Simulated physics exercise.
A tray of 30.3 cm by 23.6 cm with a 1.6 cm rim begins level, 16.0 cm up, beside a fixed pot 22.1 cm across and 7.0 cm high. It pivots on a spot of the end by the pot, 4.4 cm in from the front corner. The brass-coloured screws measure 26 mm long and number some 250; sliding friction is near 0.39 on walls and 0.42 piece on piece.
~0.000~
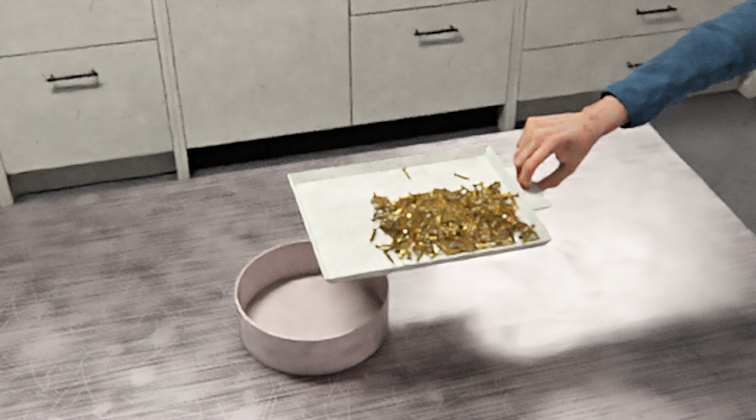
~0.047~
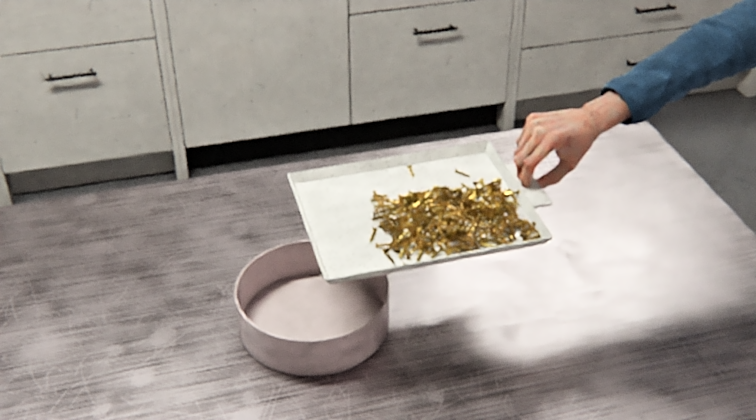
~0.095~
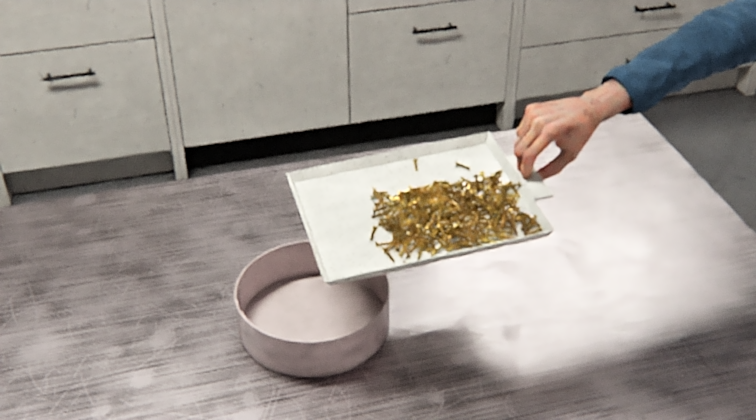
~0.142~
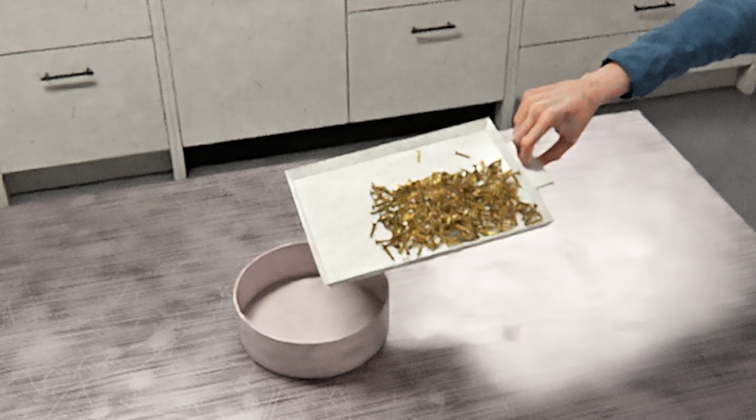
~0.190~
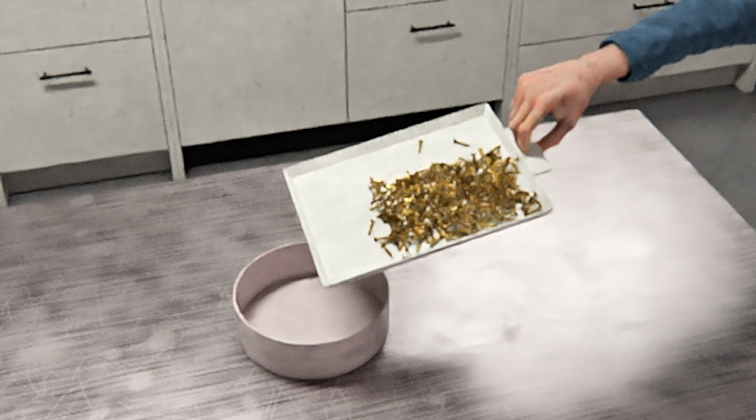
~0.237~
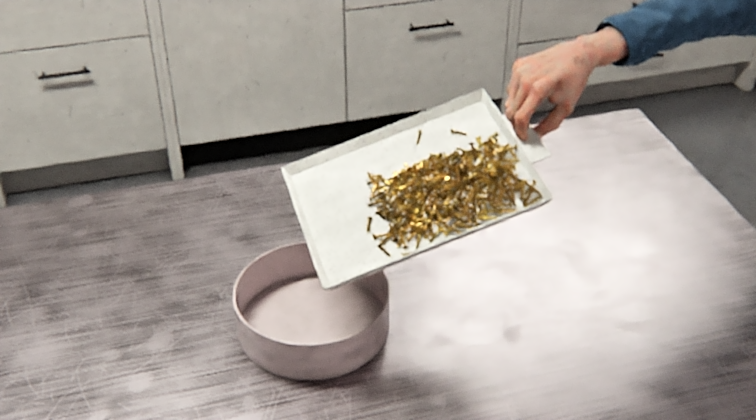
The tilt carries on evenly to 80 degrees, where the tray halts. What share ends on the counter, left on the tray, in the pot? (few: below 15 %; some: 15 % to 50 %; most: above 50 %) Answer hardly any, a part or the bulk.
Counter: The bulk, tray: Hardly any, pot: A part.
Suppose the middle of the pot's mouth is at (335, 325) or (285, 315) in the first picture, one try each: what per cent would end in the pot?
About 70 and 95 per cent.
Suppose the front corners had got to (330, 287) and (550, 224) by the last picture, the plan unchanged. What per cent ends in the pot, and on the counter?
Pot 5, counter 95.
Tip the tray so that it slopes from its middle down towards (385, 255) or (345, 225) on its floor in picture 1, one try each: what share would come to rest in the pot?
About 10 and 60 per cent.
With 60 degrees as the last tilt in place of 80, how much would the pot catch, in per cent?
Then about 25 per cent.
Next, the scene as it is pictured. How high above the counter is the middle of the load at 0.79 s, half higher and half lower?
Roughly 14 cm.
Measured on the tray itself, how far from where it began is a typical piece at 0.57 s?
Some 7 cm.
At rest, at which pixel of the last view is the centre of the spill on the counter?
Near (232, 414).
Then, at 0.57 s, tilt 48 degrees; the tray holds 100 %, the pot 0 %.
After 0.79 s, tilt 69 degrees; the tray holds 35 %, the pot 0 %.
After 1.12 s, tilt 80 degrees; the tray holds 0 %, the pot 25 %.
By 2.0 s all is still; counter 75 %, tray 0 %, pot 25 %.
